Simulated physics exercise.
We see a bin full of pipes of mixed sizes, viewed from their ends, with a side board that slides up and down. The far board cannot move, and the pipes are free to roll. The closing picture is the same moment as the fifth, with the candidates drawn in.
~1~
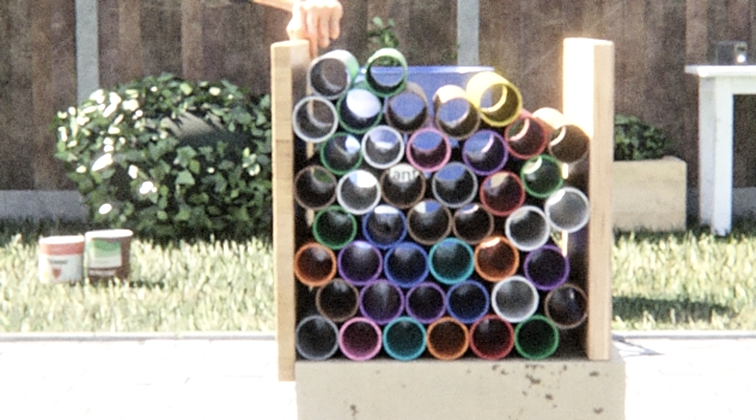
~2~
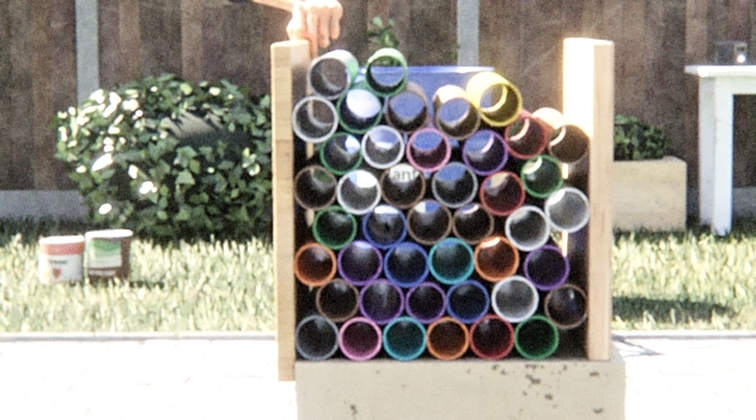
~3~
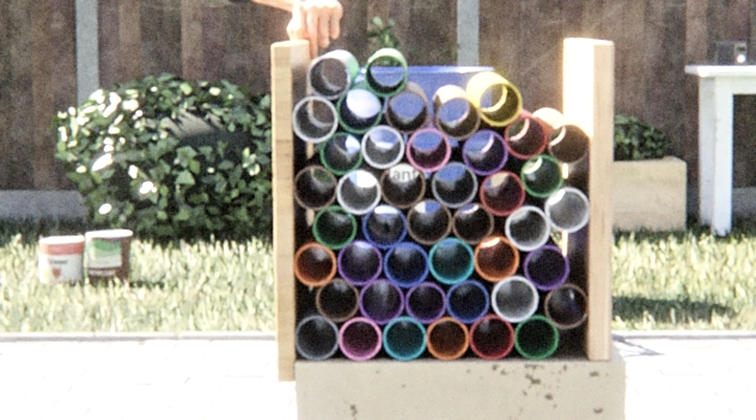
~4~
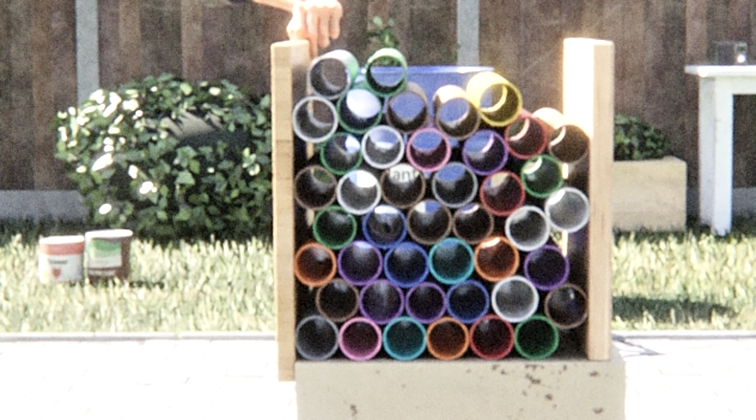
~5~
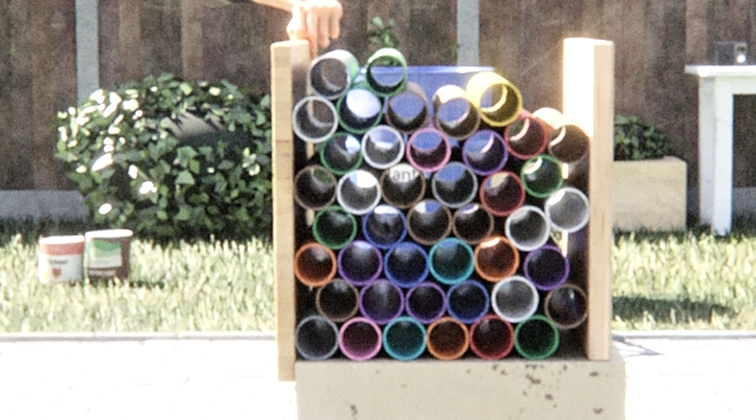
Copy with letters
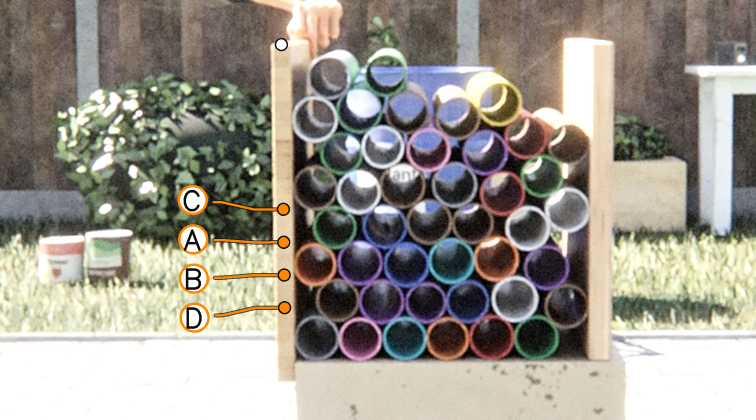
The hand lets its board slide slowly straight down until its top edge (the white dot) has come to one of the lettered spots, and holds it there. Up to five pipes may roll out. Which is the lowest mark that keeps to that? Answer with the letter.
Stop at C.
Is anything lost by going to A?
At A: Yes.
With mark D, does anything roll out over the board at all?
Yes, at D.
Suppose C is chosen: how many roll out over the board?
The count is two.
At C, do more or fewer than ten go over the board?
It loses fewer than ten.
On the copy, A at (284, 242); B at (284, 275); C at (283, 209); D at (285, 308); the white dot at (281, 45).
On C. First, top of the board (292, 117).
Then, top of the board (293, 199).
Finally, top of the board (293, 208), two out over the board.
By contrast, A six out over the board; B six out over the board; D more than five out over the board.
